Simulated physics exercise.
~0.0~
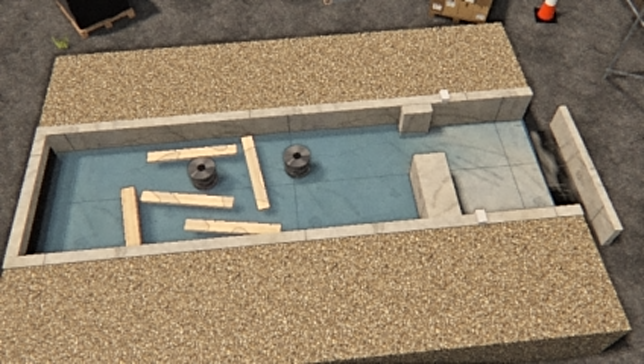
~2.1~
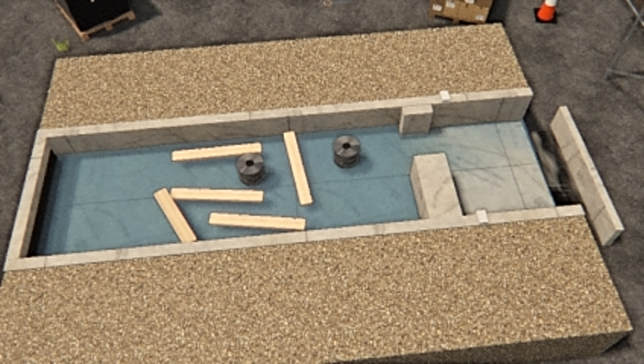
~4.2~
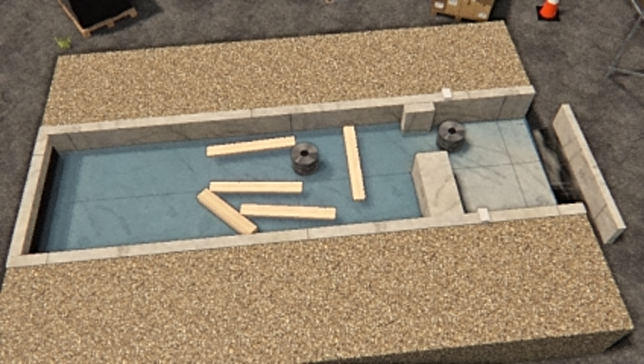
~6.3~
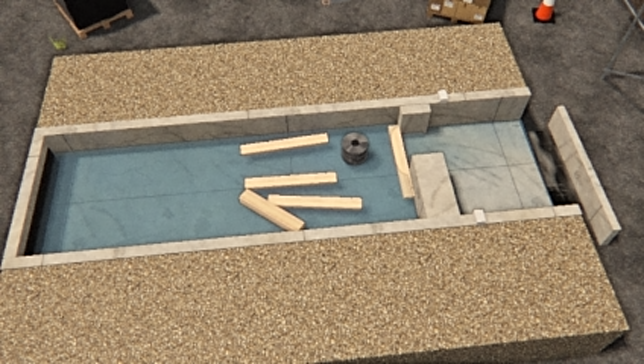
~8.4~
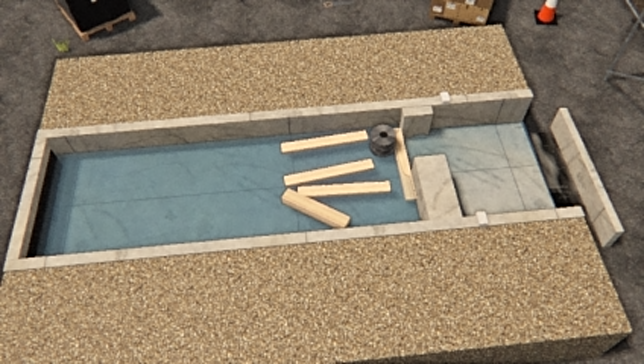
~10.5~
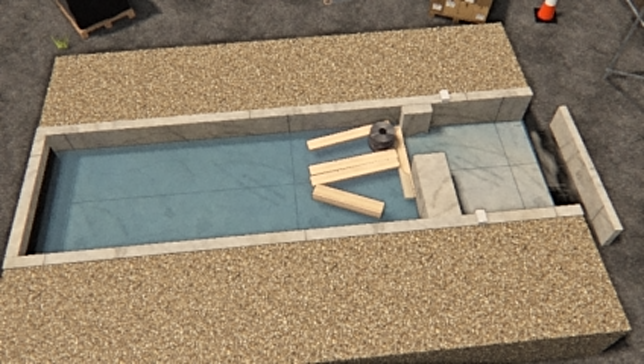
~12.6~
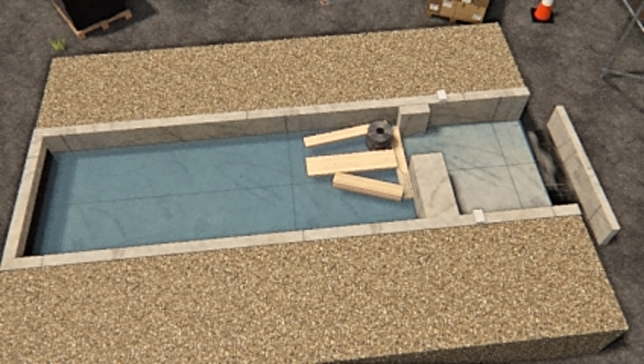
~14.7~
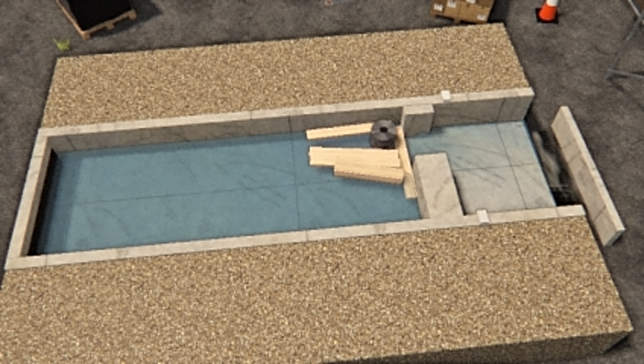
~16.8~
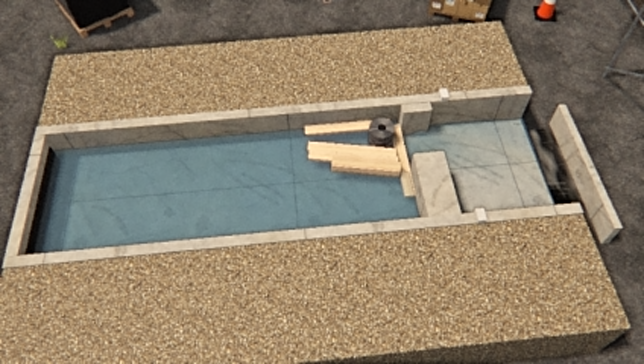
Wooden planks and two dark tubs drifting right along a water channel, one tub slipping through the gap, the rest jamming against it.
